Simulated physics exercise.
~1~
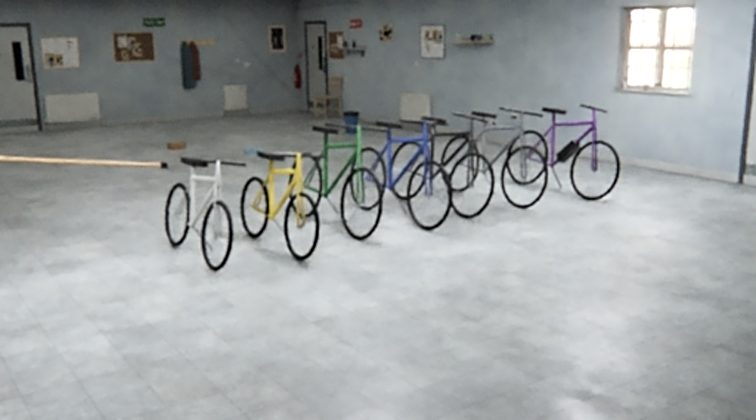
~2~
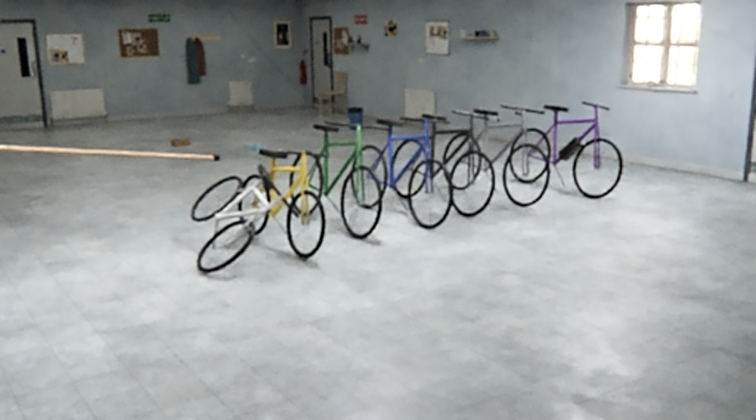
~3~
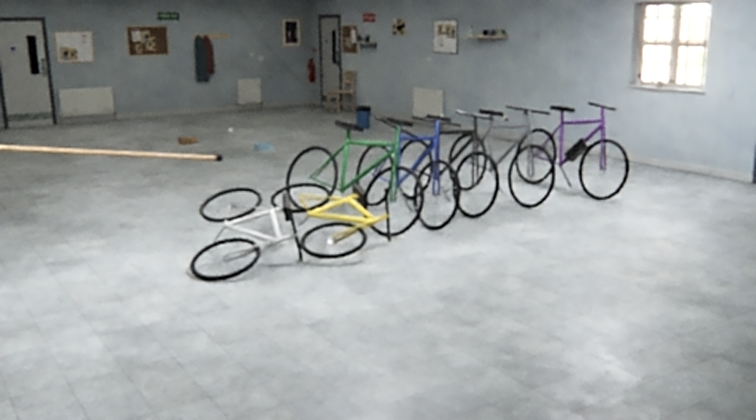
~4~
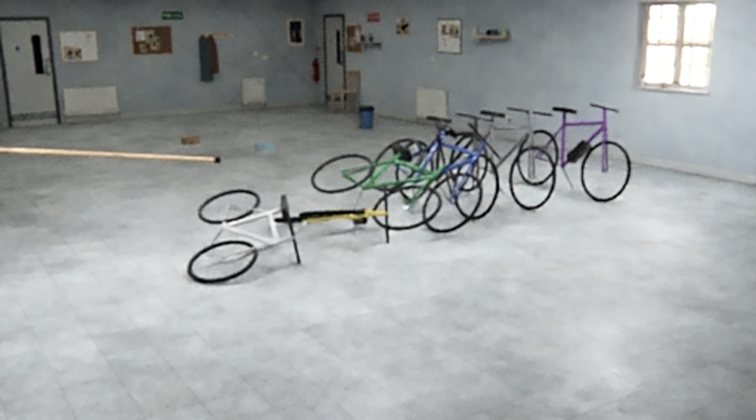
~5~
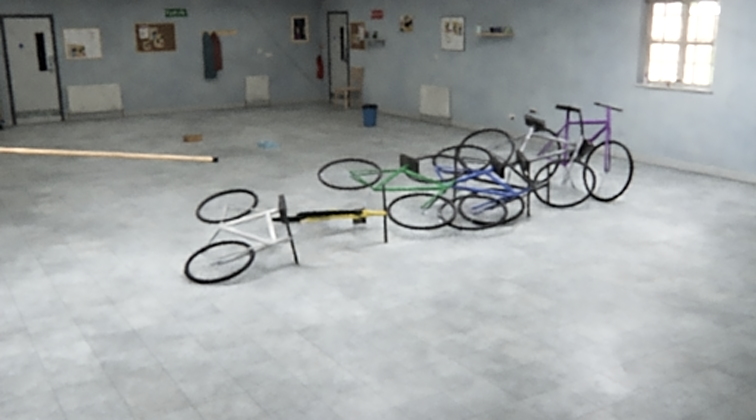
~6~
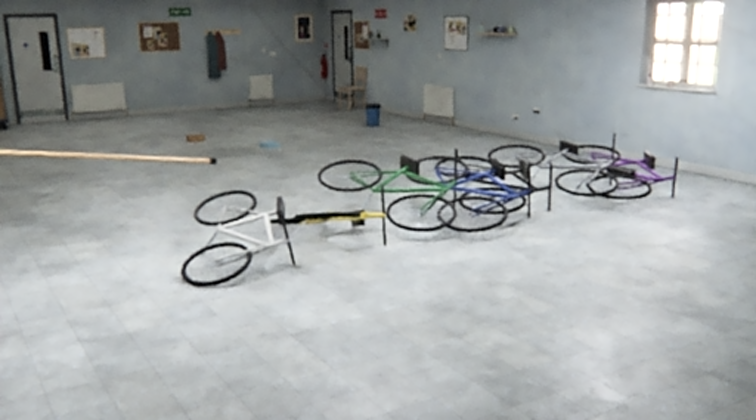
The clip shows a row of bicycles in a large grey room as a pole moves right from the left side and the nearest, white one topples, followed by the yellow, green, blue and grey ones and finally the purple one, until none is left standing.
